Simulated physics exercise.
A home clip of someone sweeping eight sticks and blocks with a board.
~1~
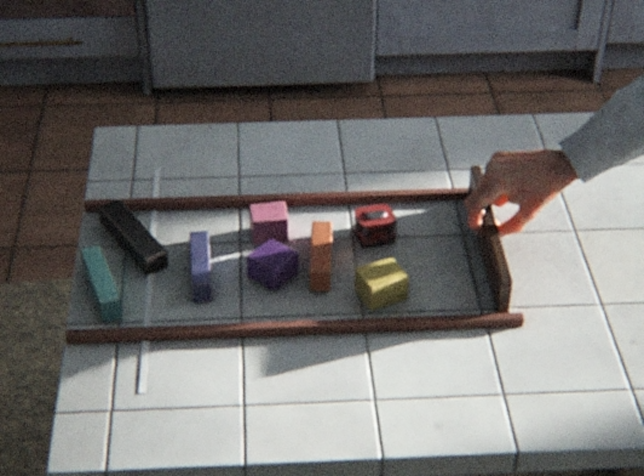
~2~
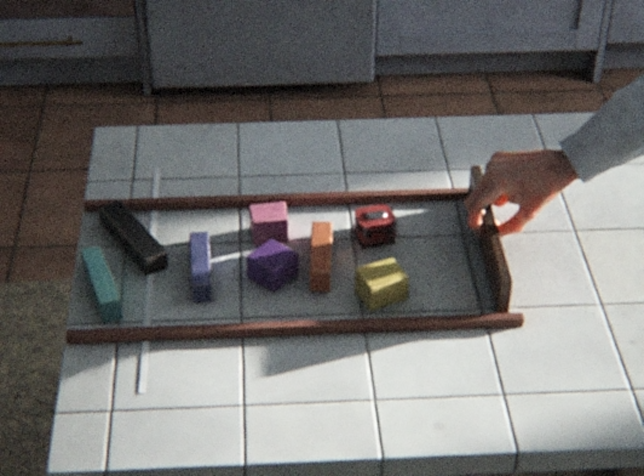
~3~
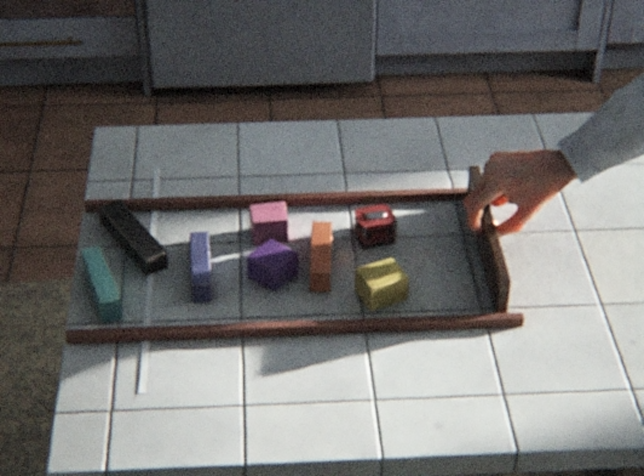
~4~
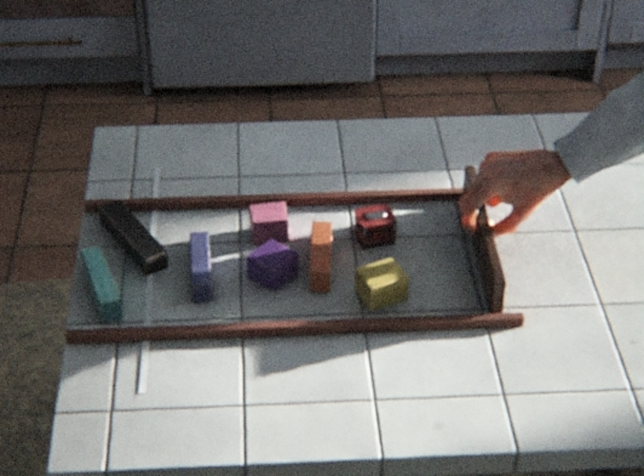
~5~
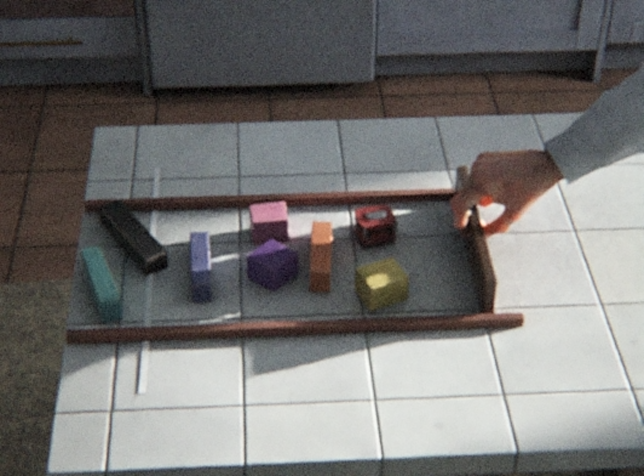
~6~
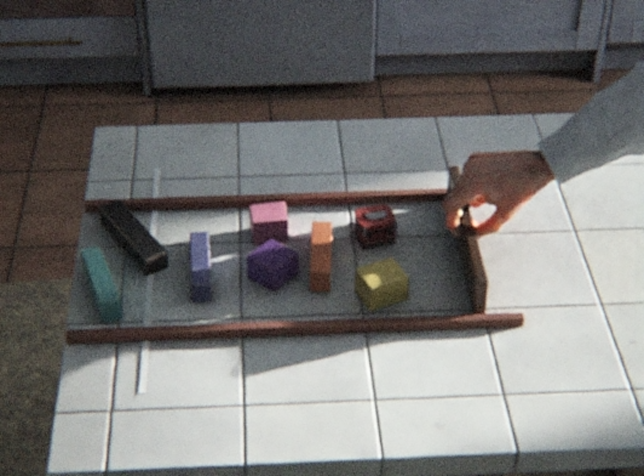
A hand slides a wooden board slightly left between rails, while the coloured blocks stay still.
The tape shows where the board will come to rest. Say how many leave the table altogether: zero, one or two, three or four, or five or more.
Outcome: The number that fall off is three or four.
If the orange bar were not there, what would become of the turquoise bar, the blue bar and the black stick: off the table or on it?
The turquoise bar drops off; the blue bar survives; the black stick drops off.
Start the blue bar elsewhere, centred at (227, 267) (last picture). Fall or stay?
The blue bar comes down.
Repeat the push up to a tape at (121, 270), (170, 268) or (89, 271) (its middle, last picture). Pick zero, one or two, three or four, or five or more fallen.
Taking them in turn, 5 or more; three or four; 5 or more.
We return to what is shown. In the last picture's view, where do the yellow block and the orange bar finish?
Near (127, 289) and (100, 263).
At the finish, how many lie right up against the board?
That makes 3.
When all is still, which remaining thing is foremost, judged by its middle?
The orange bar ends nearest.
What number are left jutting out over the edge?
It comes to 0.
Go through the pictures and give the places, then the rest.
Turquoise bar (101, 283); black stick (133, 236); blue bar (201, 266); board (489, 238); tape (151, 268), in the first picture.
Black stick (133, 236); purple block (273, 265), in the second picture.
Blue bar (201, 266); red case (375, 226), in the third picture.
Turquoise bar (101, 283); yellow block (381, 284), in the fourth picture.
Black stick (133, 236); orange bar (321, 256), in the fifth picture.
Turquoise bar (101, 283); black stick (133, 236); blue bar (201, 266); board (466, 239); tape (151, 268), in the sixth picture.
Soon after, none off yet; turquoise bar at rest near (101, 283); black stick at rest near (133, 236); blue bar at rest near (201, 266).
By the end, the number that fall off is three or four; fallen, purple block, blue bar, black stick and turquoise bar.
